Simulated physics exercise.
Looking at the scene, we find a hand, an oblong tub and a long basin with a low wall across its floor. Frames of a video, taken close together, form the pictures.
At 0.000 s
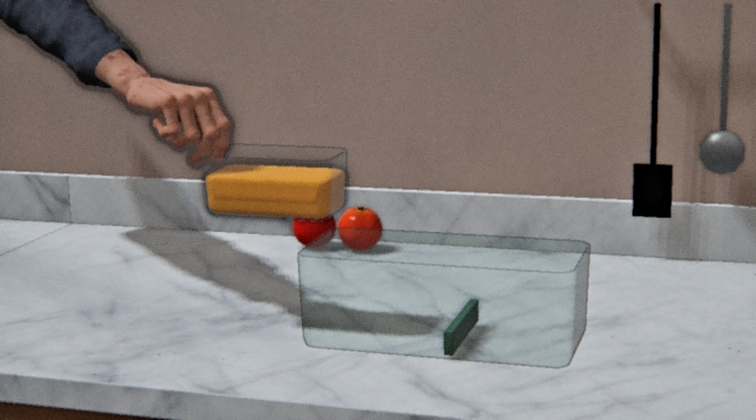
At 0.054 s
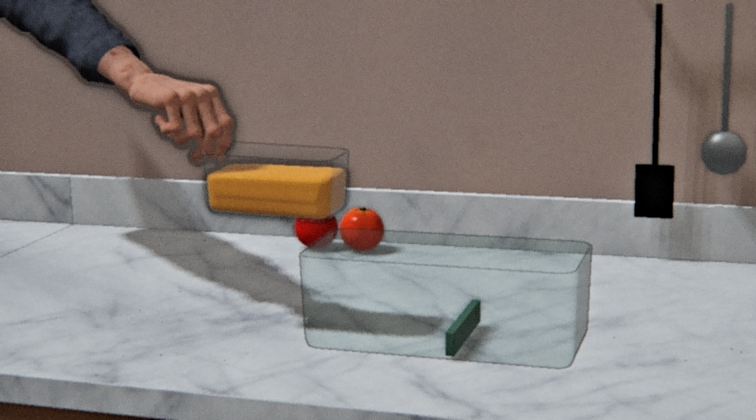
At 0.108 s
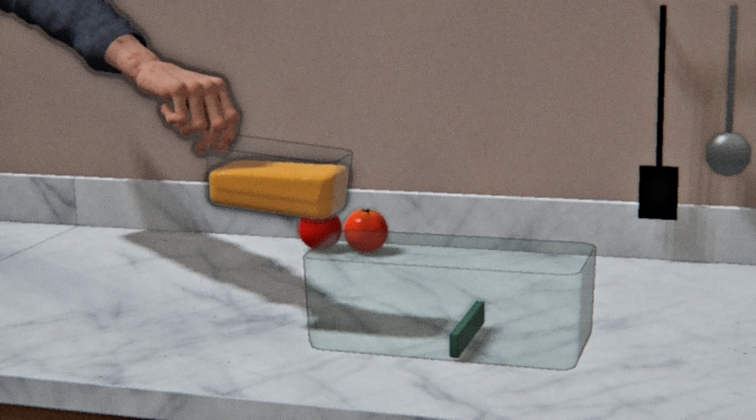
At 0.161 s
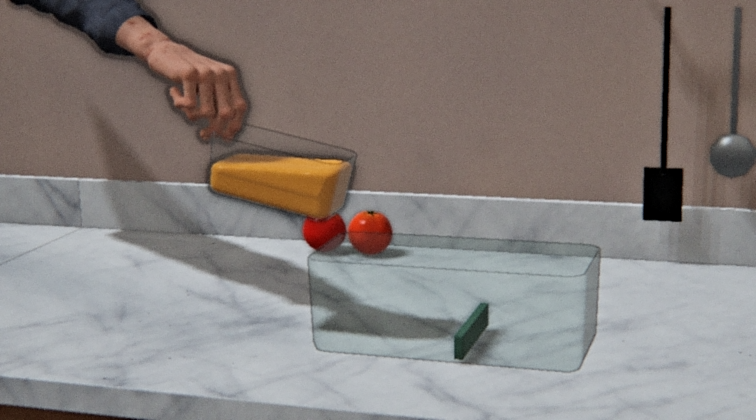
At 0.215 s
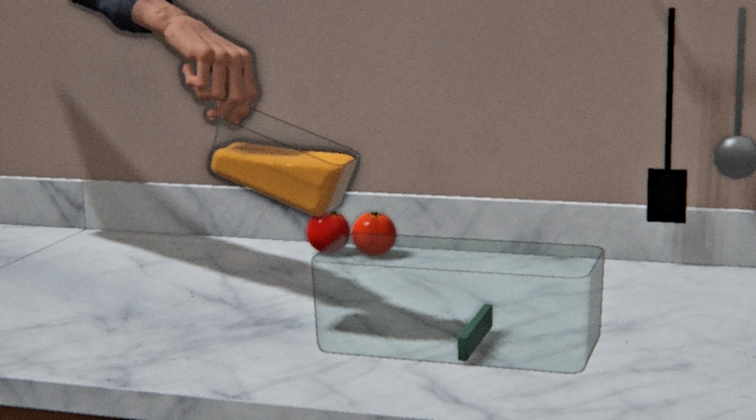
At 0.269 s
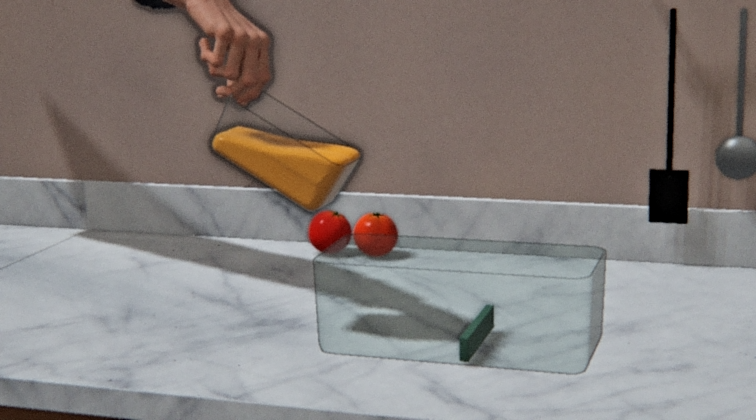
A hand raised the left end of a clear tub of orange-yellow liquid, slowly at first, tilting it steadily down to the right above two tomatoes and a long, clear basin on a marble counter.
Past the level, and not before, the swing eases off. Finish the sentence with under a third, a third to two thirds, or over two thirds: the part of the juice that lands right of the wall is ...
It is under a third.
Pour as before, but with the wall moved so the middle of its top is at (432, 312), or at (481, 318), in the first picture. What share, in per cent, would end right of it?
About 60 % and 20 %.
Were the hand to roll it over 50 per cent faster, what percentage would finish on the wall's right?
Around 25 percent ends up there.
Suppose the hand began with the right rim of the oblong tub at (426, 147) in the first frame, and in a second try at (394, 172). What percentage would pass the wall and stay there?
First try: 75 percent; second try: 60 percent.
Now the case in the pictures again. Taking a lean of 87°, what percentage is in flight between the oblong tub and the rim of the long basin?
About 55 per cent.
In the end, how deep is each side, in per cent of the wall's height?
Roughly 60 left of the wall, roughly 20 right of it.
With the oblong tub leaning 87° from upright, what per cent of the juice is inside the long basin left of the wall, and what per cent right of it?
Left part close to 10 in a hundred, right part close to 0.
A moment on, the oblong tub is tipped on its side and 35 per cent is still to pour, 11 is left of the wall and 0 right of it.
Next, the oblong tub is tipped right over and 4 per cent is still to pour, 68 is left of the wall and 17 right of it.
Then the oblong tub is tipped right over and 0 per cent is still to pour, 70 is left of the wall and 19 right of it.
Later the oblong tub is tipped right over and 0 per cent is still to pour, 73 is left of the wall and 20 right of it.
At rest 71 per cent lies left of the wall, 23 right of it and 6 outside.
